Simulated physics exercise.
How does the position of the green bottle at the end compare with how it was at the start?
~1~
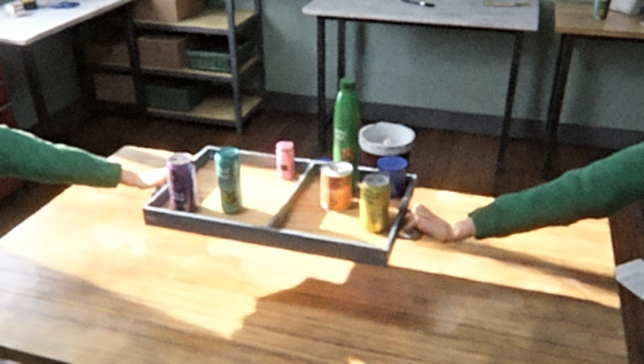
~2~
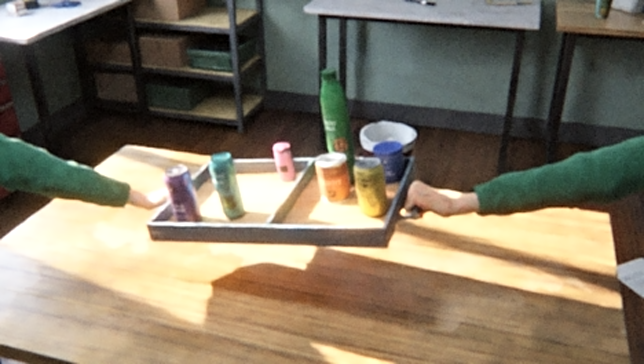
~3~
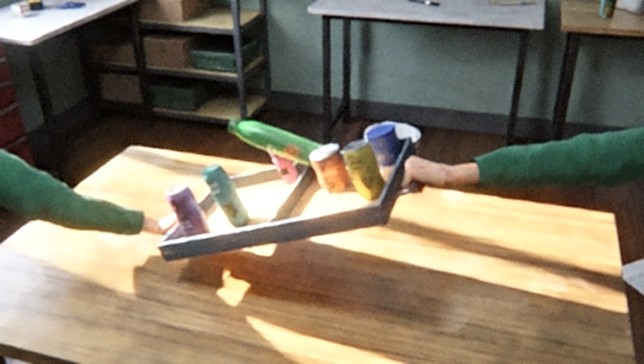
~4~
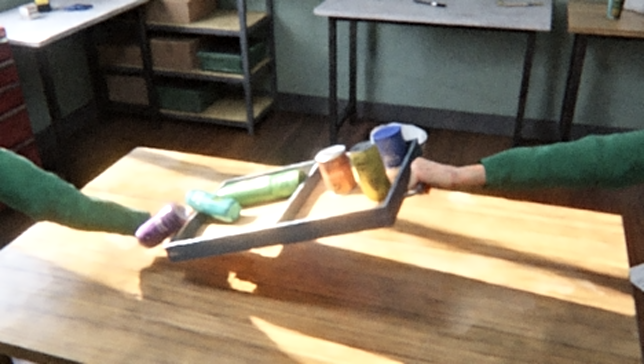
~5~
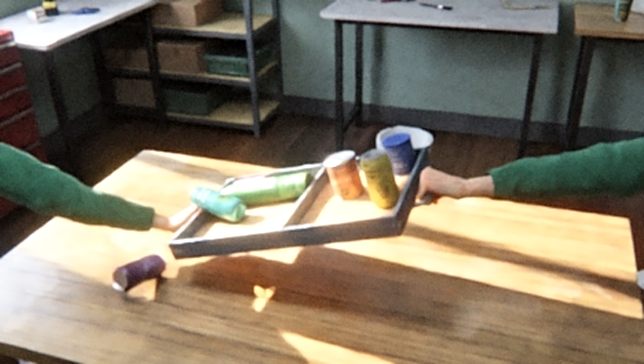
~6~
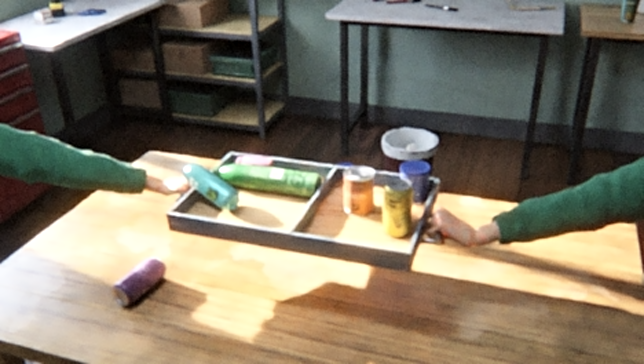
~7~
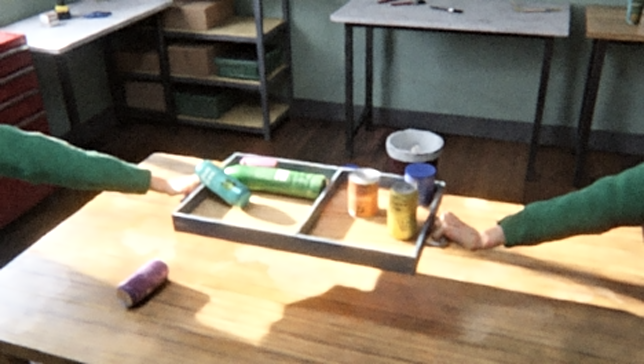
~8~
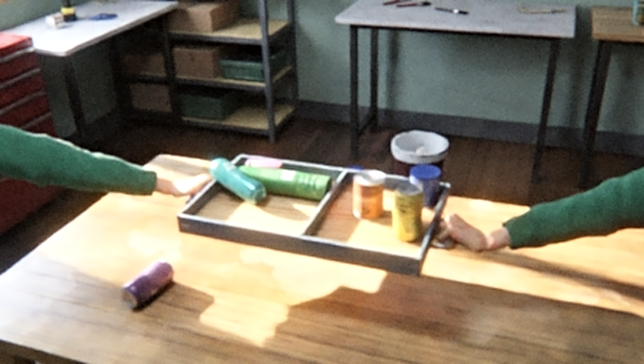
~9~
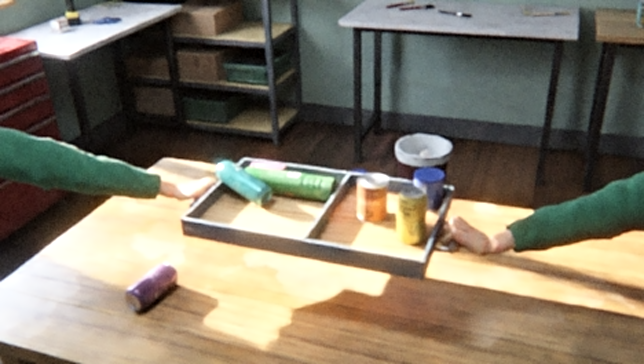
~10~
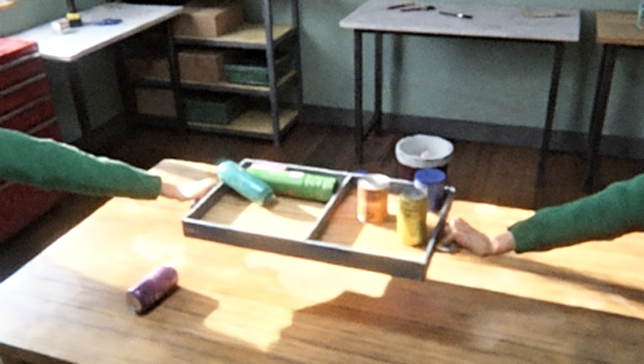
At the start the green bottle stood upright on the tray, but by the end it was lying on its side in the left part of the tray.
